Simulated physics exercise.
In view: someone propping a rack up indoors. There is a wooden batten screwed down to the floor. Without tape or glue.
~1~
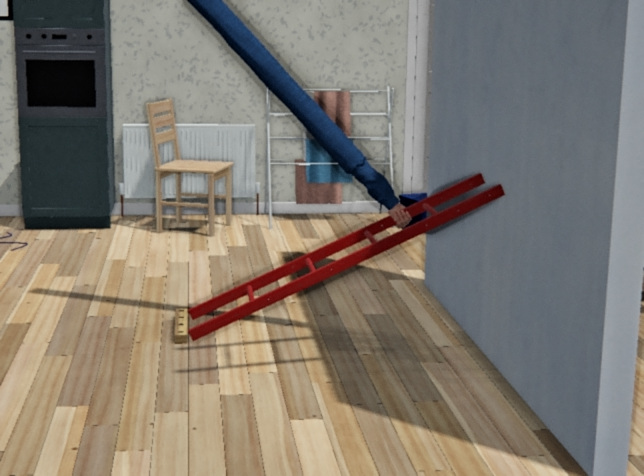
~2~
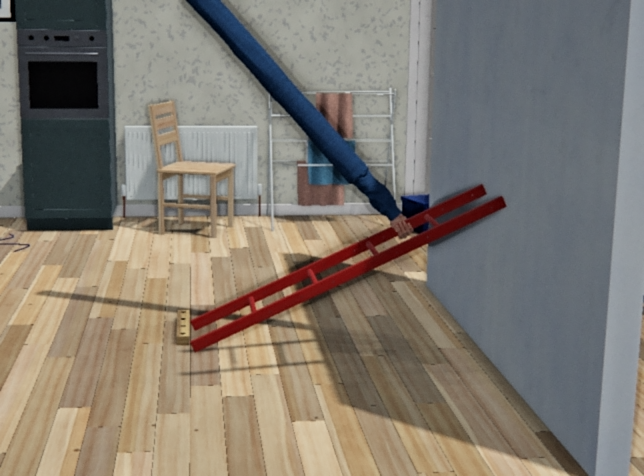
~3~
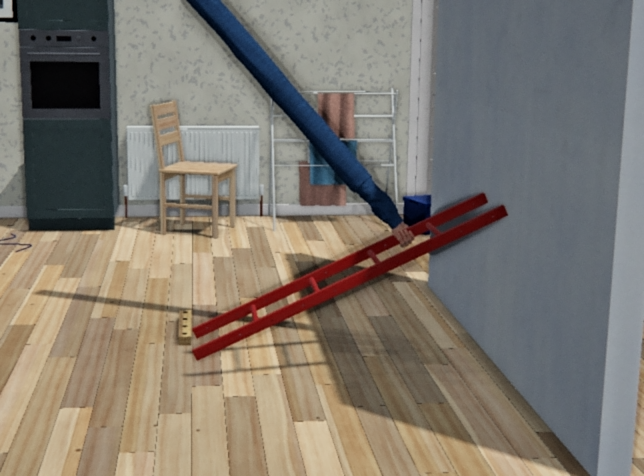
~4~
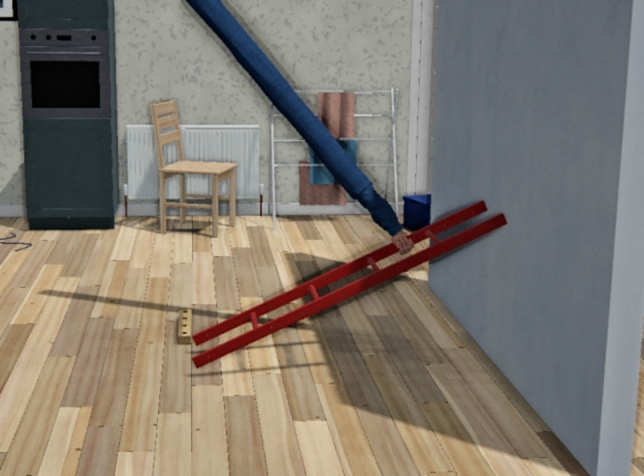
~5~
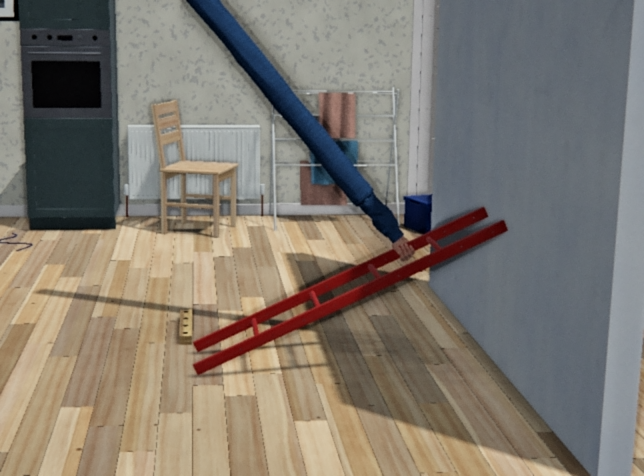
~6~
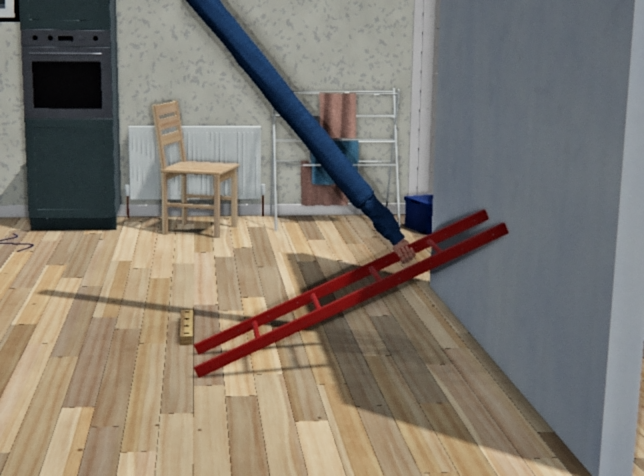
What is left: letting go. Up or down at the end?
Skids out.
Then, 0.24 s later than the last frame, red rack tilted by 7° near (339, 309).
Then, 0.34 s later than the last frame, red rack tilted by 17° near (332, 335).
Then, 0.42 s later than the last frame, red rack tilted by 25° near (328, 357).
When it is over, the red rack slides out and falls, near (328, 357).
